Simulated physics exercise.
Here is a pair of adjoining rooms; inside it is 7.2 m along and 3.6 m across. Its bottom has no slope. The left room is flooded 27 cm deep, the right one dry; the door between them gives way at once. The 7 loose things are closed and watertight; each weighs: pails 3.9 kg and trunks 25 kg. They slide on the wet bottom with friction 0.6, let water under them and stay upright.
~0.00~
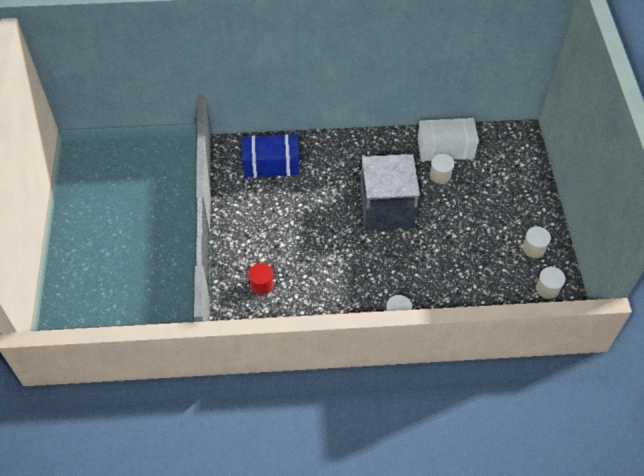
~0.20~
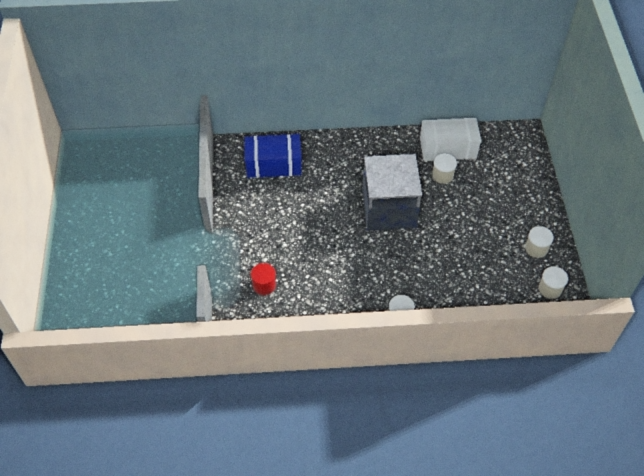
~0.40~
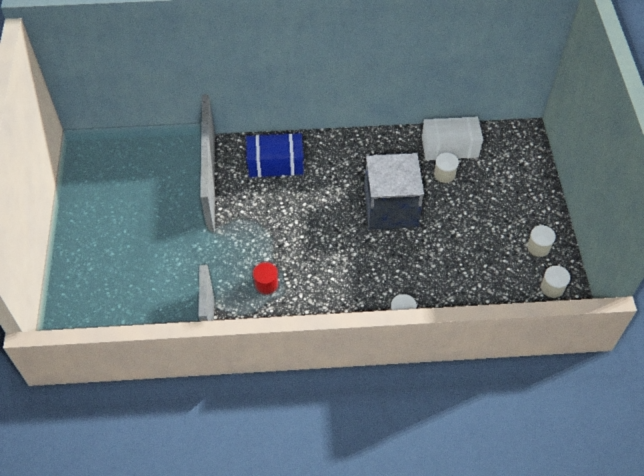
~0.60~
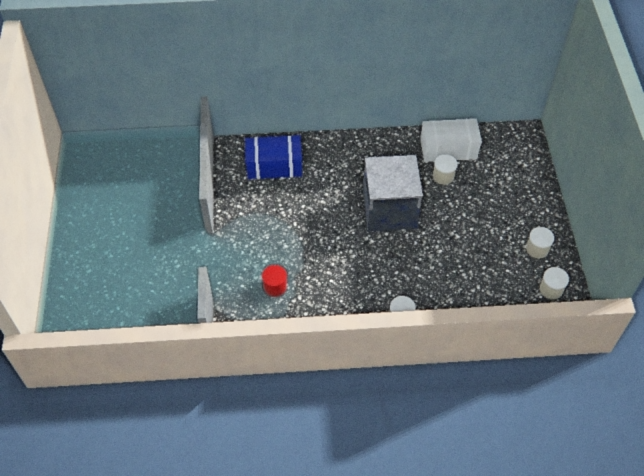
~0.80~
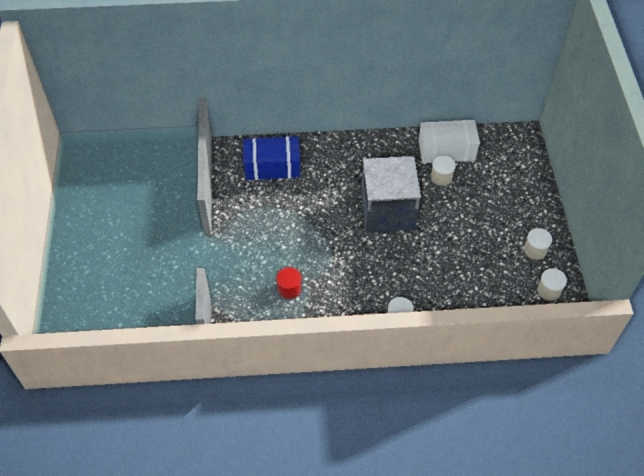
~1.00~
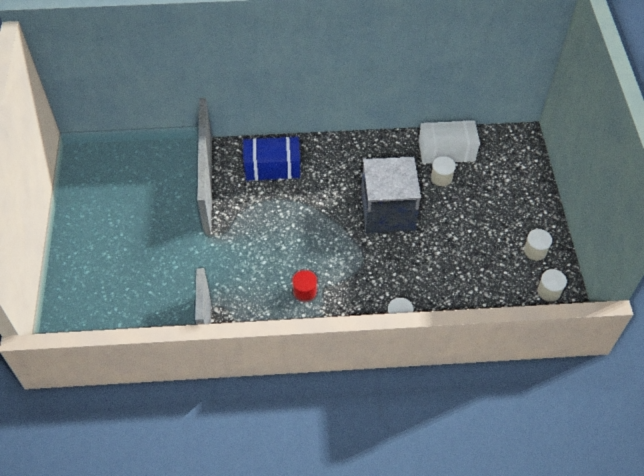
Two adjoining rooms with pale walls and a speckled dark floor on the right are seen from above at an angle, the left one flooded. A red pail sits near the dividing wall, with a blue trunk behind it and a grey block, white trunk and pale pails farther right. The divider opens, water fans across the floor, and the red pail slides right as the view wavers slightly.
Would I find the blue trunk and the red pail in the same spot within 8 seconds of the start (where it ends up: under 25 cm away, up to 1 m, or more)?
Blue trunk holds its place; red pail ends far away.
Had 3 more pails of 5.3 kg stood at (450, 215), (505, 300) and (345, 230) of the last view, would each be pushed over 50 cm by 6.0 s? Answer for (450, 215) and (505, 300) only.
In turn: Less, more.
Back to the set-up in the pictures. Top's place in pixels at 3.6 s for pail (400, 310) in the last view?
Near (511, 284).
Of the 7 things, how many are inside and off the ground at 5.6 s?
4 of them.
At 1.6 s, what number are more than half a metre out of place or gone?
By then 1.
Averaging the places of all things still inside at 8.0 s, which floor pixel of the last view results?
Around (454, 167).
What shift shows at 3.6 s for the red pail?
About 300 cm.
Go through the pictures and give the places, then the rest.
In the first frame, the blue trunk at (270, 147), on the bottom; the red pail at (261, 274), on the bottom; 7.8 m2 under water; 0 of 7 have shifted.
In the second frame, the blue trunk at (273, 147) rests on the ground; the red pail at (263, 273) rests on the ground; water covers 8.2 m2; 0 of 7 have shifted.
In the third frame, the blue trunk at (275, 147), on the bottom; the red pail at (265, 273), on the bottom; 8.8 m2 under water; 0 of 7 have shifted.
In the fourth frame, the blue trunk at (273, 149), on the bottom; the red pail at (274, 276) rests on the ground, 14 cm from its start; water covers 9.4 m2; 1 of 7 have shifted.
In the fifth frame, the blue trunk at (271, 150) rests on the ground; the red pail at (289, 278), on the bottom, 35 cm from its start; 10.1 m2 under water; 1 of 7 have shifted.
In the sixth frame, the blue trunk at (272, 150) rests on the ground; the red pail at (305, 281) rests on the ground, 56 cm from its start; 10.9 m2 under water; 1 of 7 have shifted.
After 1.6 s the blue trunk is near (272, 150), 0.0 m from its start, aground; the red pail is near (352, 292), 1.2 m from its start, aground; 0 afloat.
After 3.6 s the blue trunk is near (272, 150), 0.0 m from its start, aground; the red pail is near (486, 281), 2.9 m from its start, afloat; 1 afloat.
After 5.6 s the blue trunk is near (272, 150), 0.0 m from its start, aground; the red pail is near (531, 199), 3.9 m from its start, afloat; 4 afloat.
After 8.0 s the blue trunk is near (272, 150), 0.0 m from its start, aground; the red pail is near (466, 120), 3.9 m from its start, afloat; 6 afloat.
